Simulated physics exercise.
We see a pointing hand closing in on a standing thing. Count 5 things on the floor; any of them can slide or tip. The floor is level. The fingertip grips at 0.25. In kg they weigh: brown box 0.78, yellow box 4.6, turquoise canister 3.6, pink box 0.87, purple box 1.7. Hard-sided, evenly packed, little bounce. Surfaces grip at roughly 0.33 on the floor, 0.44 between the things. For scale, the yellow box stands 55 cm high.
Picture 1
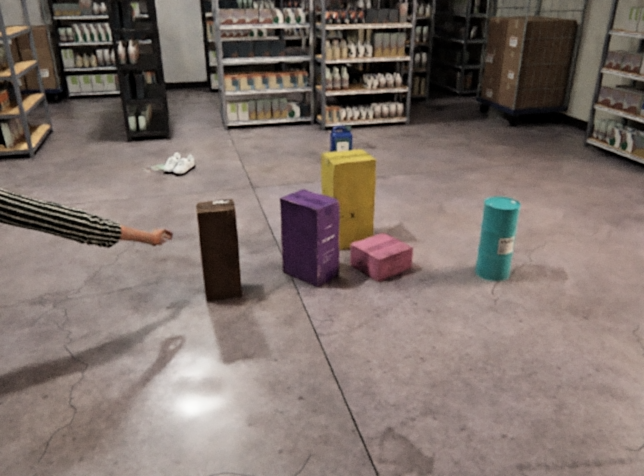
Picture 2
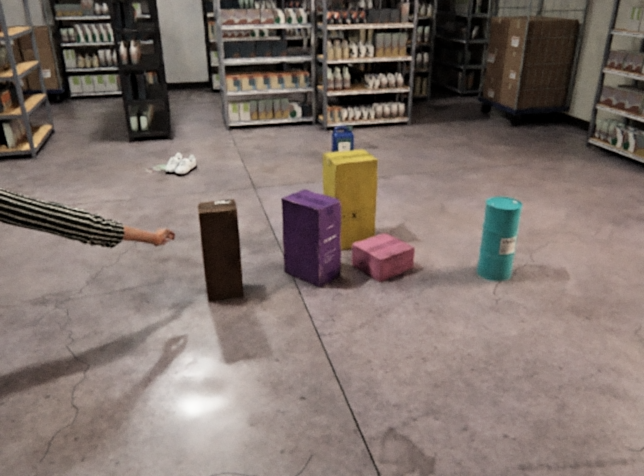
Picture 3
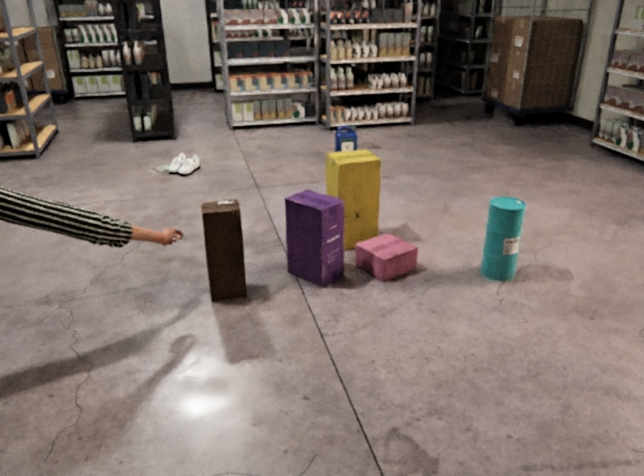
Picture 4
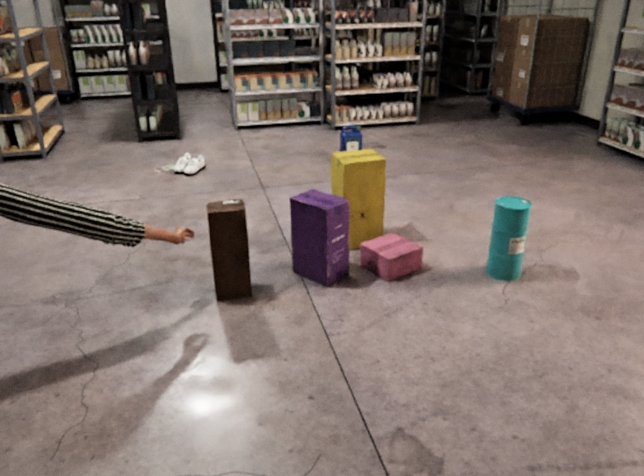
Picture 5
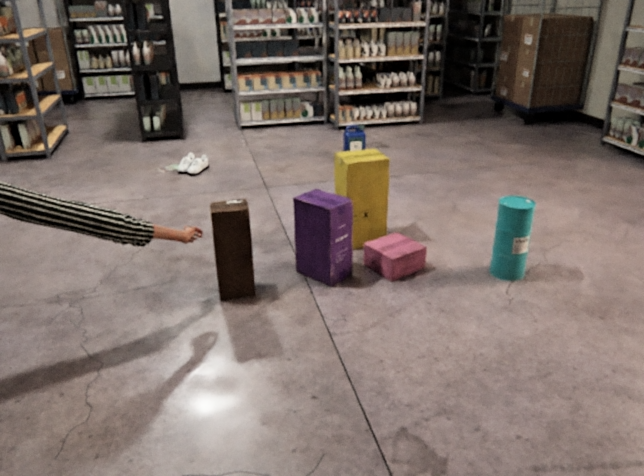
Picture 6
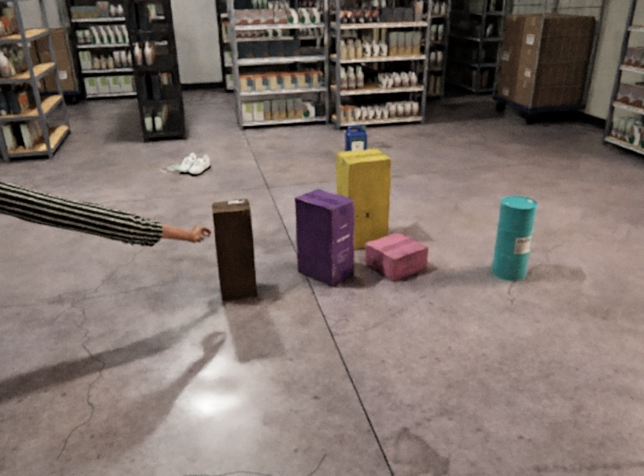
An arm in a striped sleeve reached in from the left, its hand moving slowly right toward a standing brown box, while the purple, yellow and pink boxes and turquoise canister stood still nearby.
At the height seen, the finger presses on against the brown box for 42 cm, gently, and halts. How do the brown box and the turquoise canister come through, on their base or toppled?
The brown box topples; the turquoise canister keeps standing.
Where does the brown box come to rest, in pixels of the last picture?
Near (289, 280).
Then, 0.70 s past the last view, 32 cm of travel; brown box at 36° to upright near (266, 245).
Then, 1.30 s past the last view, 50 cm of travel; brown box at 68° to upright near (283, 262).
Finally, on their side or leaning hard on the floor, brown box; the other 4 still in place (within 14 cm). Final places as that camera would see them, brown box near (289, 280), turquoise canister near (514, 239).
